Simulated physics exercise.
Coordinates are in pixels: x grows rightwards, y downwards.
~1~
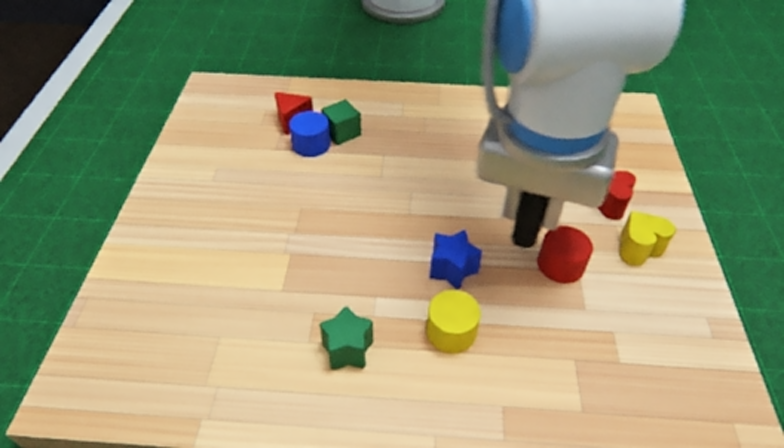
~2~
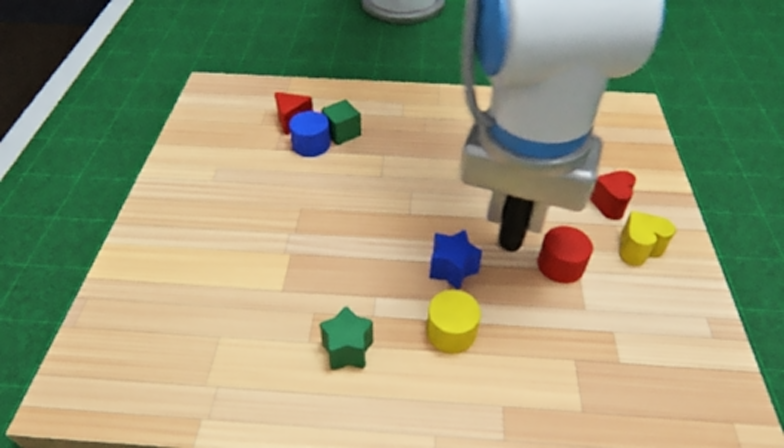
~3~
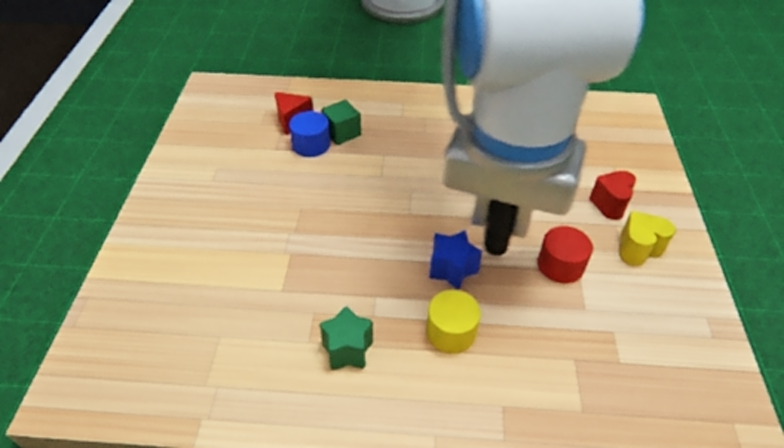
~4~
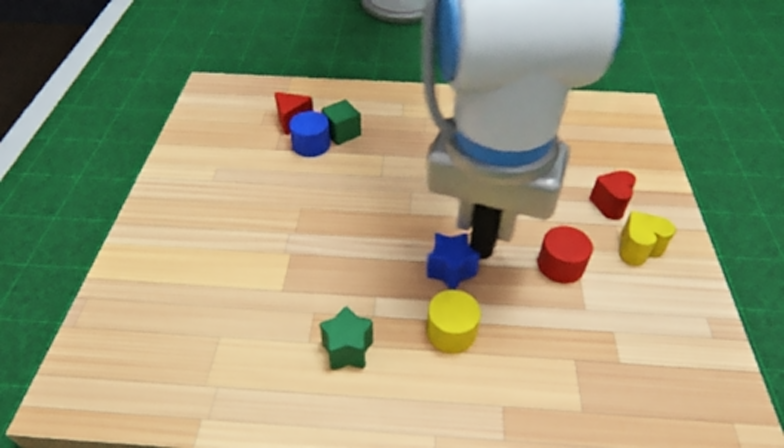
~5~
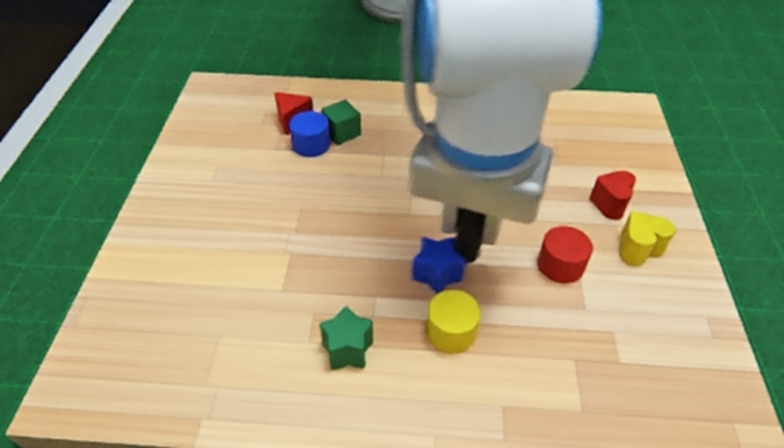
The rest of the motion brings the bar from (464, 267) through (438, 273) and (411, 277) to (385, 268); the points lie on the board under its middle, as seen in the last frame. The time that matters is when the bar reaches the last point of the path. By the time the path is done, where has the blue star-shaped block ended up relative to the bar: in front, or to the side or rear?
I'd say it has come free.
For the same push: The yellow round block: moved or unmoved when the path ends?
Put simply, it stays right there.
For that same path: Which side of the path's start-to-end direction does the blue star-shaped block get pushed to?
Facing from start to end, it shifts left.
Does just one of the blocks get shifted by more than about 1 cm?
Yes, that is how it ends up.
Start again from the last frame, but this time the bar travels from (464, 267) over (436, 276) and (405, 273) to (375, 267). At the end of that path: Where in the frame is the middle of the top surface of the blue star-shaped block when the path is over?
It sits at (360, 267).
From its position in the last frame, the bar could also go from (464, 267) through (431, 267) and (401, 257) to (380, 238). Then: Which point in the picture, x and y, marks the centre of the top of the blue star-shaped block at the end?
Answer: (389, 258).
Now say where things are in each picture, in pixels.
The first frame shows lower end of the bar at (524, 240), tops of blocks, blue star-shaped block at (455, 247), yellow round block at (455, 311).
The second frame shows bar at (510, 243), blocks as before.
The third frame shows bar at (495, 247), blocks as before.
The fourth frame shows bar at (481, 251), blue star-shaped block at (454, 249).
The fifth frame shows bar at (466, 255), blue star-shaped block at (439, 252), yellow round block at (455, 311).
What follows on the original path. Halfway along, bar at (425, 263); blue star-shaped block at (396, 261).
At the end, bar at (385, 255); blue star-shaped block at (363, 264), turned 30° anticlockwise; yellow round block not moved.
